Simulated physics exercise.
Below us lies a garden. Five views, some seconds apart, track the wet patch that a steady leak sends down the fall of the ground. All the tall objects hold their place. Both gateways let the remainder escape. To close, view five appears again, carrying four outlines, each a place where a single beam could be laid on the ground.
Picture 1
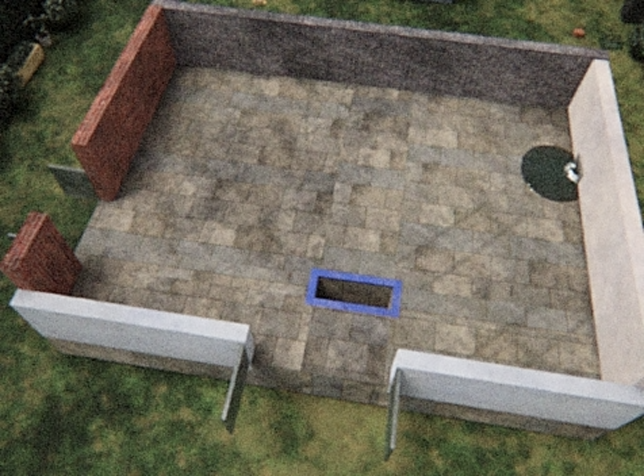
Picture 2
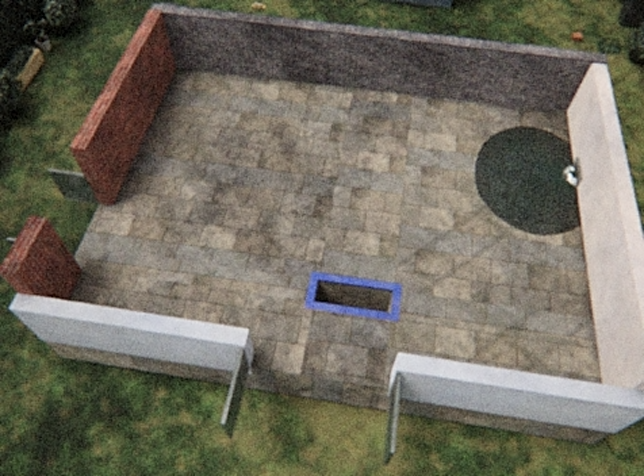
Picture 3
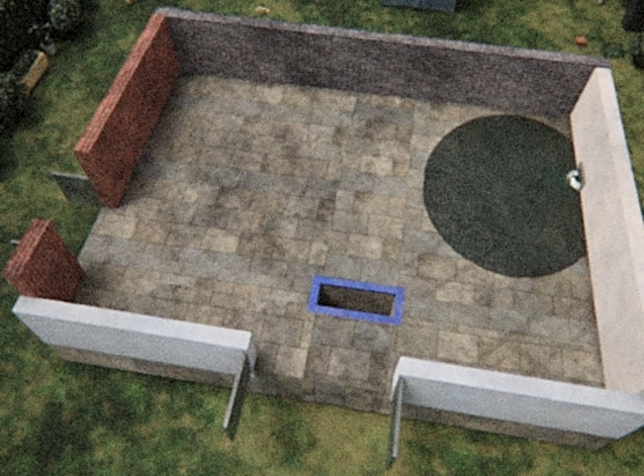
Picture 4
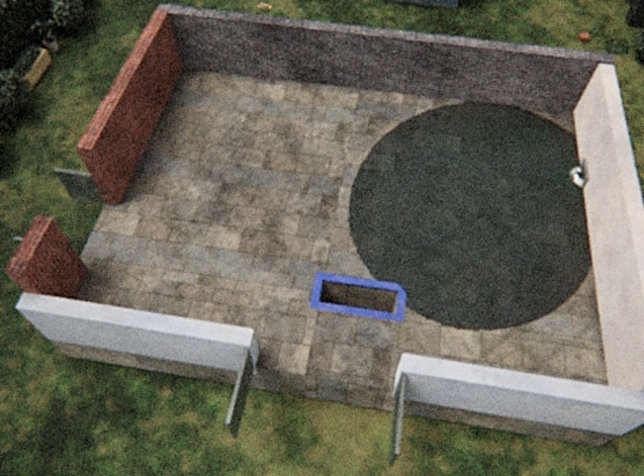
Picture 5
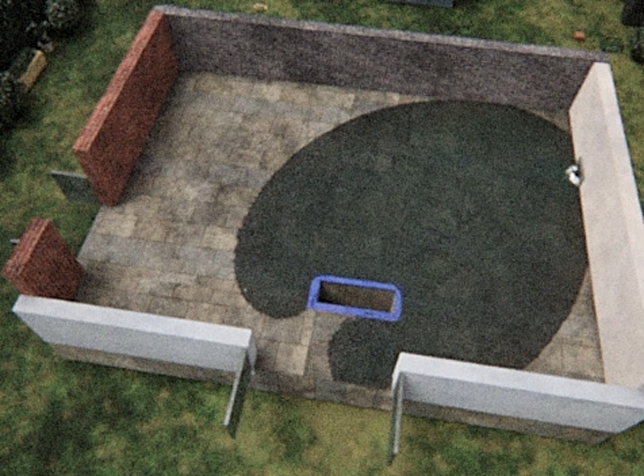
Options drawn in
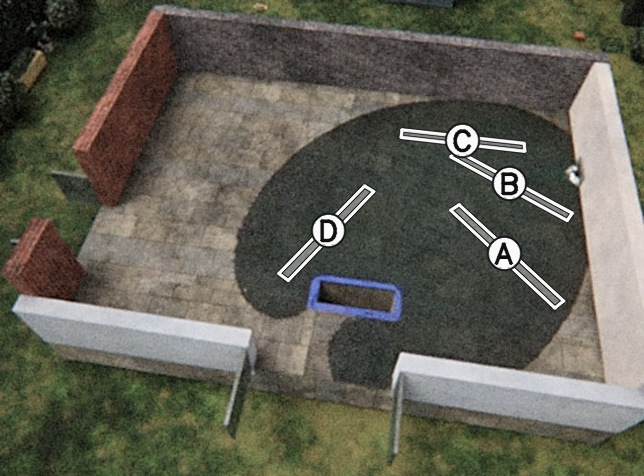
We see a walled paved yard from above as a dark round patch of water grows from an outfall at the right wall, spreading leftward across the paving until it surrounds much of the blue-rimmed gully near the front.
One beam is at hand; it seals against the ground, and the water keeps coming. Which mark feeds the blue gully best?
Use place D.
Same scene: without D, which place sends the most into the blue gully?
That is place C.
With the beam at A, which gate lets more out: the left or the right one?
The left gate.
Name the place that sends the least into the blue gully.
That is place B.
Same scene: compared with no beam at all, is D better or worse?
Place D is better.
On the marked copy, A from (454, 207) to (559, 304); B from (453, 153) to (569, 216); C from (401, 133) to (524, 147); D from (283, 277) to (369, 188).
If A is chosen, about 13 % of the stream runs into the blue gully, about 85 % out by the gates.
If B is chosen, about 3 % of the stream runs into the blue gully, about 94 % out by the gates.
If C is chosen, about 28 % of the stream runs into the blue gully, about 70 % out by the gates.
If D is chosen, about 39 % of the stream runs into the blue gully, about 59 % out by the gates.
